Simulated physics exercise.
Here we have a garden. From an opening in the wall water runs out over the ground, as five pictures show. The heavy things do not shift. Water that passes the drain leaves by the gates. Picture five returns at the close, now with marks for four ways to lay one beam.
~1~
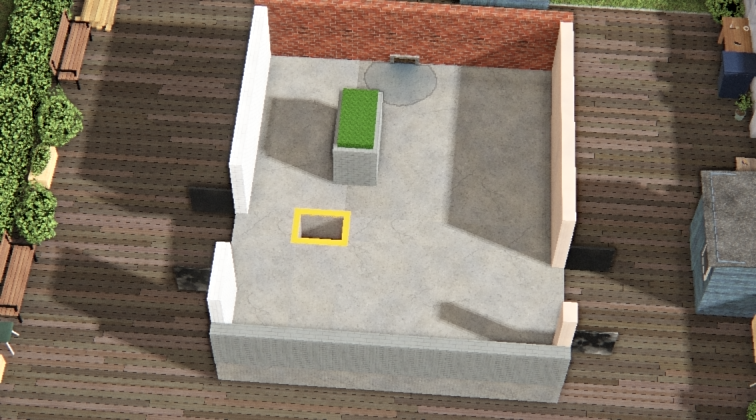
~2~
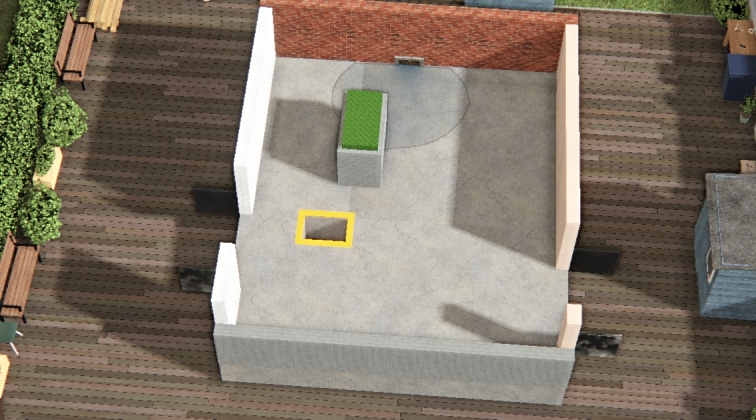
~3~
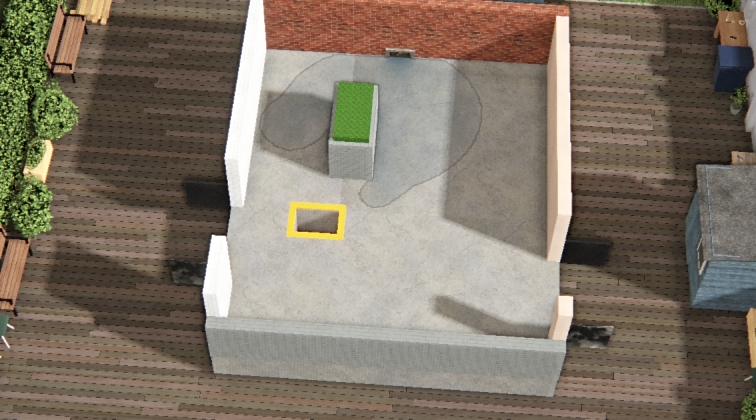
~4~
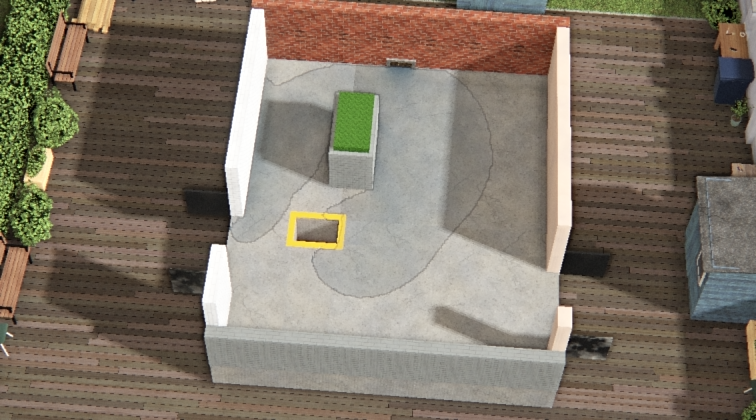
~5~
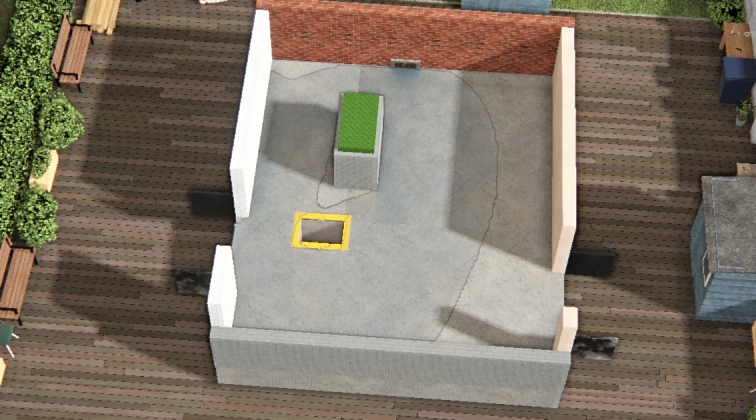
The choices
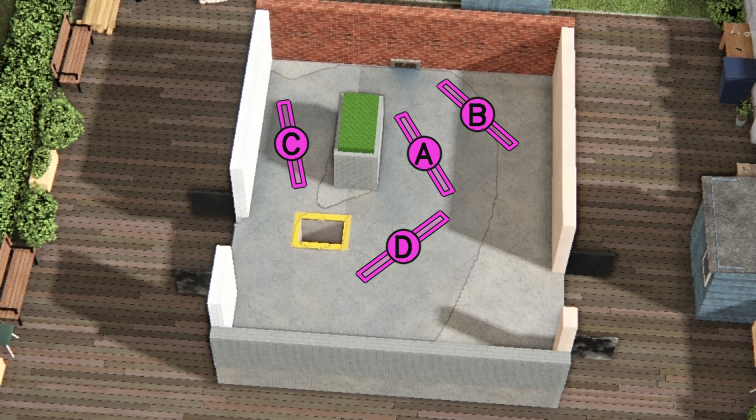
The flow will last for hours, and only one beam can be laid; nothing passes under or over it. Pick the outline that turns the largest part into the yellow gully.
It is C.
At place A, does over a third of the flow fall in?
No, it does not.
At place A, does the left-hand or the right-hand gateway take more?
The left gate.
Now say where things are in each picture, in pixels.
Outfall at (405, 60); yellow gully at (321, 227); open gate at (242, 251); open gate at (552, 307); water covers 3 % of the ground and shows as far out as (369, 85); yellow gully still dry.
Water covers 11 % of the ground and shows as far out as (398, 143); yellow gully still dry.
Water covers 23 % of the ground and shows as far out as (384, 199); yellow gully still dry.
Water covers 42 % of the ground and shows as far out as (364, 291); yellow gully taking water.
Water covers 64 % of the ground and shows as far out as (234, 317); yellow gully taking water.
On the marked copy, A from (401, 115) to (448, 192); B from (442, 83) to (512, 145); C from (283, 102) to (299, 185); D from (361, 277) to (443, 216).
With A, about 27 % of the stream runs into the yellow gully, about 72 % out by the gates.
With B, about 26 % of the stream runs into the yellow gully, about 71 % out by the gates.
With C, about 37 % of the stream runs into the yellow gully, about 60 % out by the gates.
With D, about 25 % of the stream runs into the yellow gully, about 73 % out by the gates.
